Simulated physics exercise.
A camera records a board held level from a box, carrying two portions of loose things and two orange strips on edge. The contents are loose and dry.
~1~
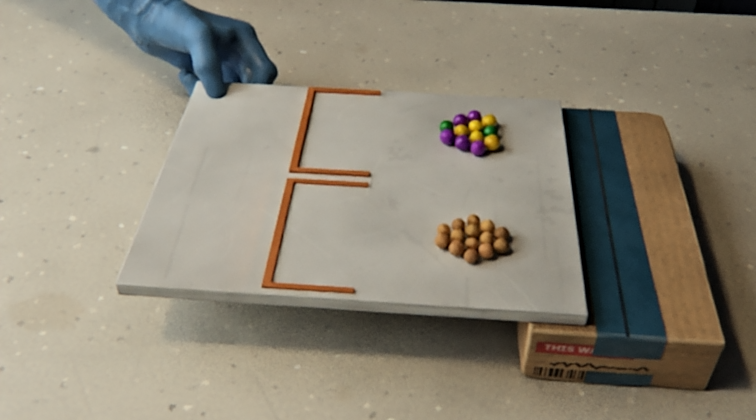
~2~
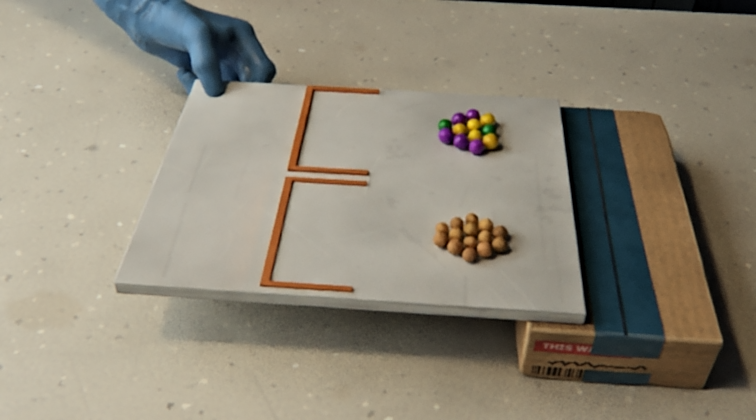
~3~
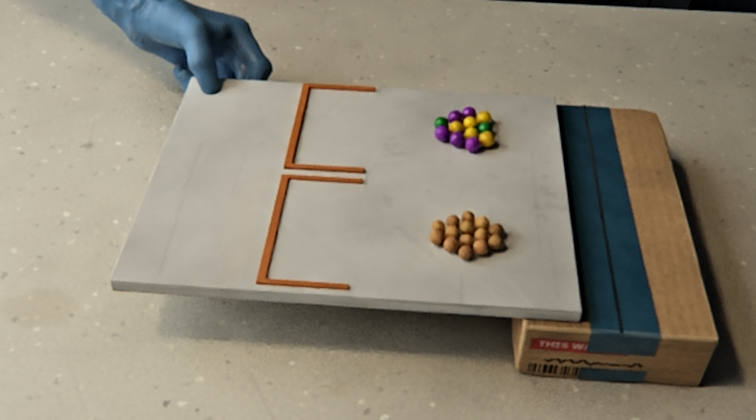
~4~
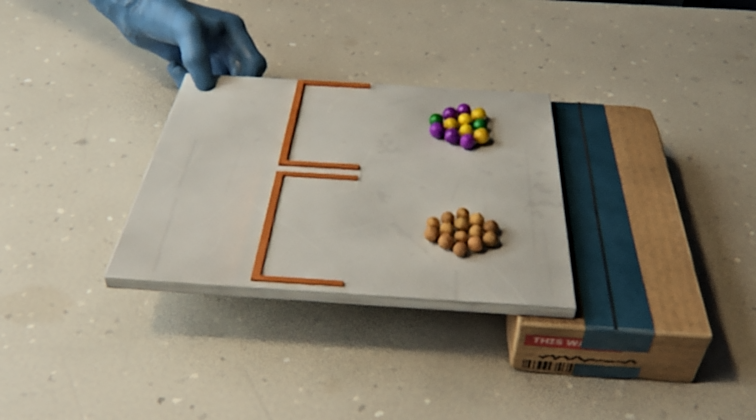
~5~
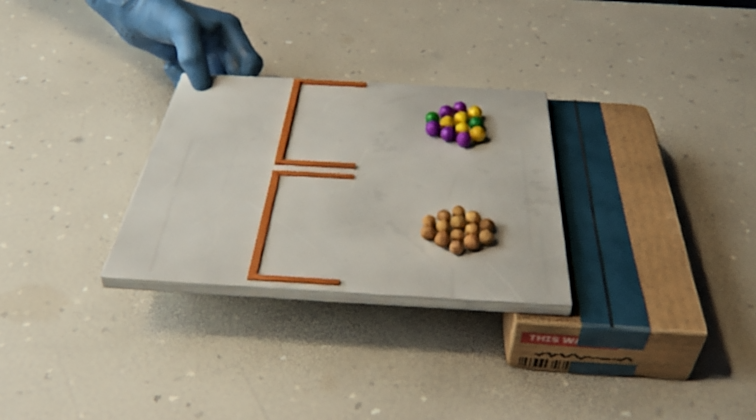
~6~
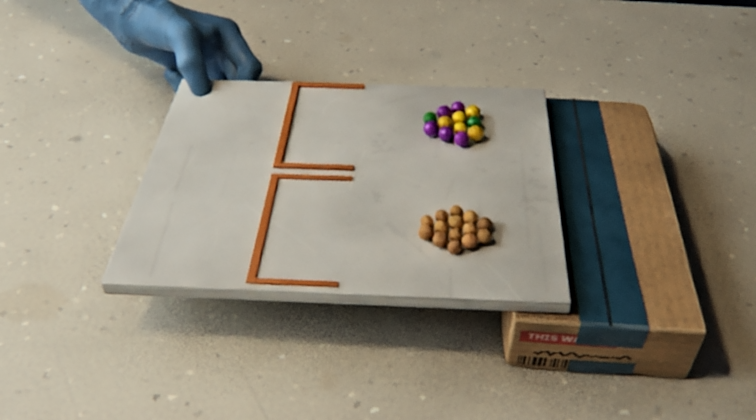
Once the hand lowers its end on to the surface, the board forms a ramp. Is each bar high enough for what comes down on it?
The near lot will make it past its barrier. The far lot will make it past its barrier.
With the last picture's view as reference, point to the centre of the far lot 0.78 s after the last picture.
Its middle sits close to (265, 150) in the last picture.
Then, 0.21 s on from there, board sloping at 6°; near lot where it was; far lot where it was.
Then, 0.48 s on from there, board sloping at 10°; near lot on its way down; far lot on its way down.
Then, 0.78 s on from there, board resting at 11°; near lot all but a few past its bar; far lot the bulk past its bar.
In the end, board resting at 11°; near lot the whole lot past its bar; far lot the bulk past its bar.
